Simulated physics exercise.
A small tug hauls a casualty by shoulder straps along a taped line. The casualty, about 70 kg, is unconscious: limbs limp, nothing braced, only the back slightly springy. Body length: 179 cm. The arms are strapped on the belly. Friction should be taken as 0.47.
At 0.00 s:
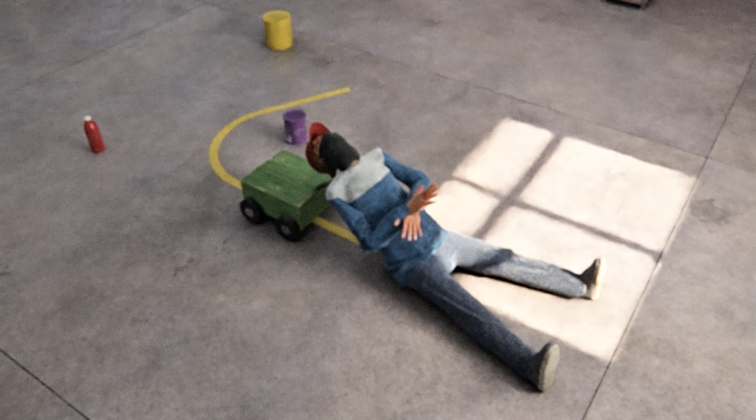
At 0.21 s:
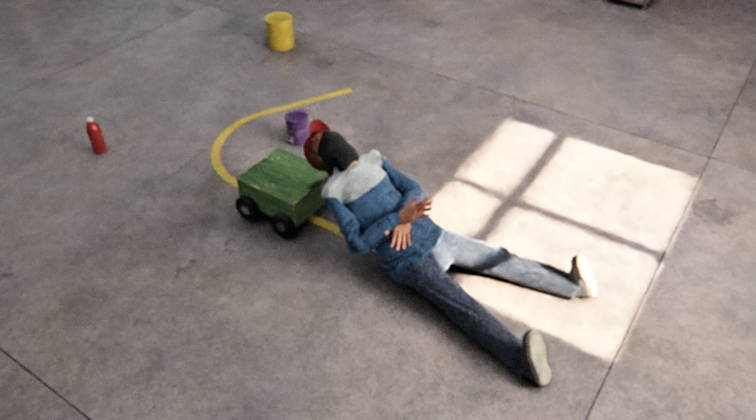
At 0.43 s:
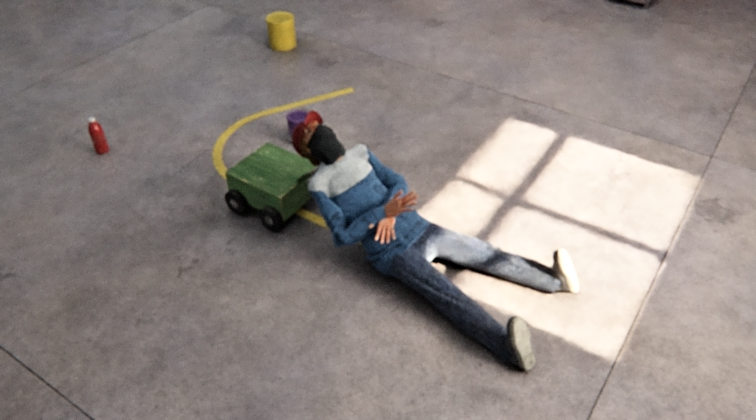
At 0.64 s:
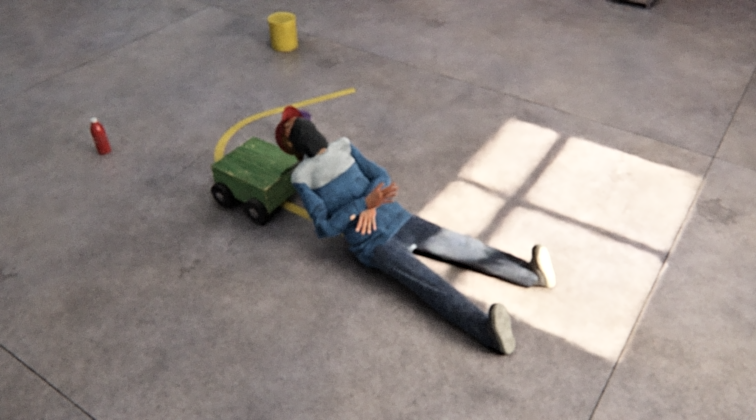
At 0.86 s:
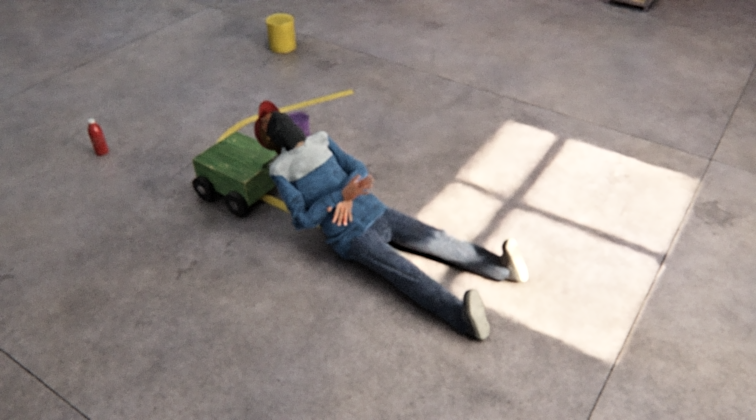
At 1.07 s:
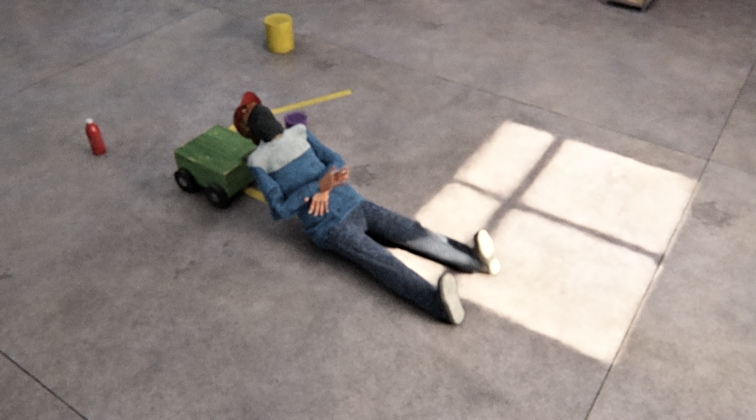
A green cart moves left across the floor with a limp person trailing behind it.
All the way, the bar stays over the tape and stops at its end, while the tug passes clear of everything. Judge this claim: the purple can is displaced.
The claim is true.
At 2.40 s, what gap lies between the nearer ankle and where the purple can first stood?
They are some 90 centimetres apart.
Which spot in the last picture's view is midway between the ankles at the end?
About pixel (257, 164).
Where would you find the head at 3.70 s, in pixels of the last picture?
Near pixel (327, 30).
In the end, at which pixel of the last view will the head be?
End position: Roughly (360, 18) in the last view.
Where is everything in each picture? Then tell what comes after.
The first picture shows purple can (296, 127), yellow bucket (278, 31), red bottle (93, 133), end of the tape (346, 90).
The second picture shows purple can (298, 128), yellow bucket (280, 32), red bottle (95, 135); 5 cm hauled.
The third picture shows purple can (299, 128), yellow bucket (281, 32), red bottle (97, 135); 16 cm hauled.
The fourth picture shows purple can (301, 129), yellow bucket (283, 32), red bottle (99, 135); 29 cm hauled.
The fifth picture shows purple can (299, 130), yellow bucket (281, 33), red bottle (97, 136); 43 cm hauled.
The sixth picture shows purple can (297, 130), yellow bucket (279, 33), red bottle (94, 136), end of the tape (347, 92); 58 cm hauled.
After 1.80 s the purple can is where it stood, near (297, 130) in the last picture's view; the yellow bucket where it stood; the nearer ankle is 123 cm from that spot.
After 2.40 s the purple can is where it stood, near (297, 130) in the last picture's view; the nearer ankle is 94 cm from that spot.
After 3.10 s the purple can is where it stood, near (297, 130) in the last picture's view; the nearer ankle is 73 cm from that spot.
After 3.70 s the purple can is 3 cm from where it stood, near (301, 129) in the last picture's view; the nearer ankle is 58 cm from that spot.
By 4.4 s, purple can gets knocked; red bottle stays put; yellow bucket stays put.
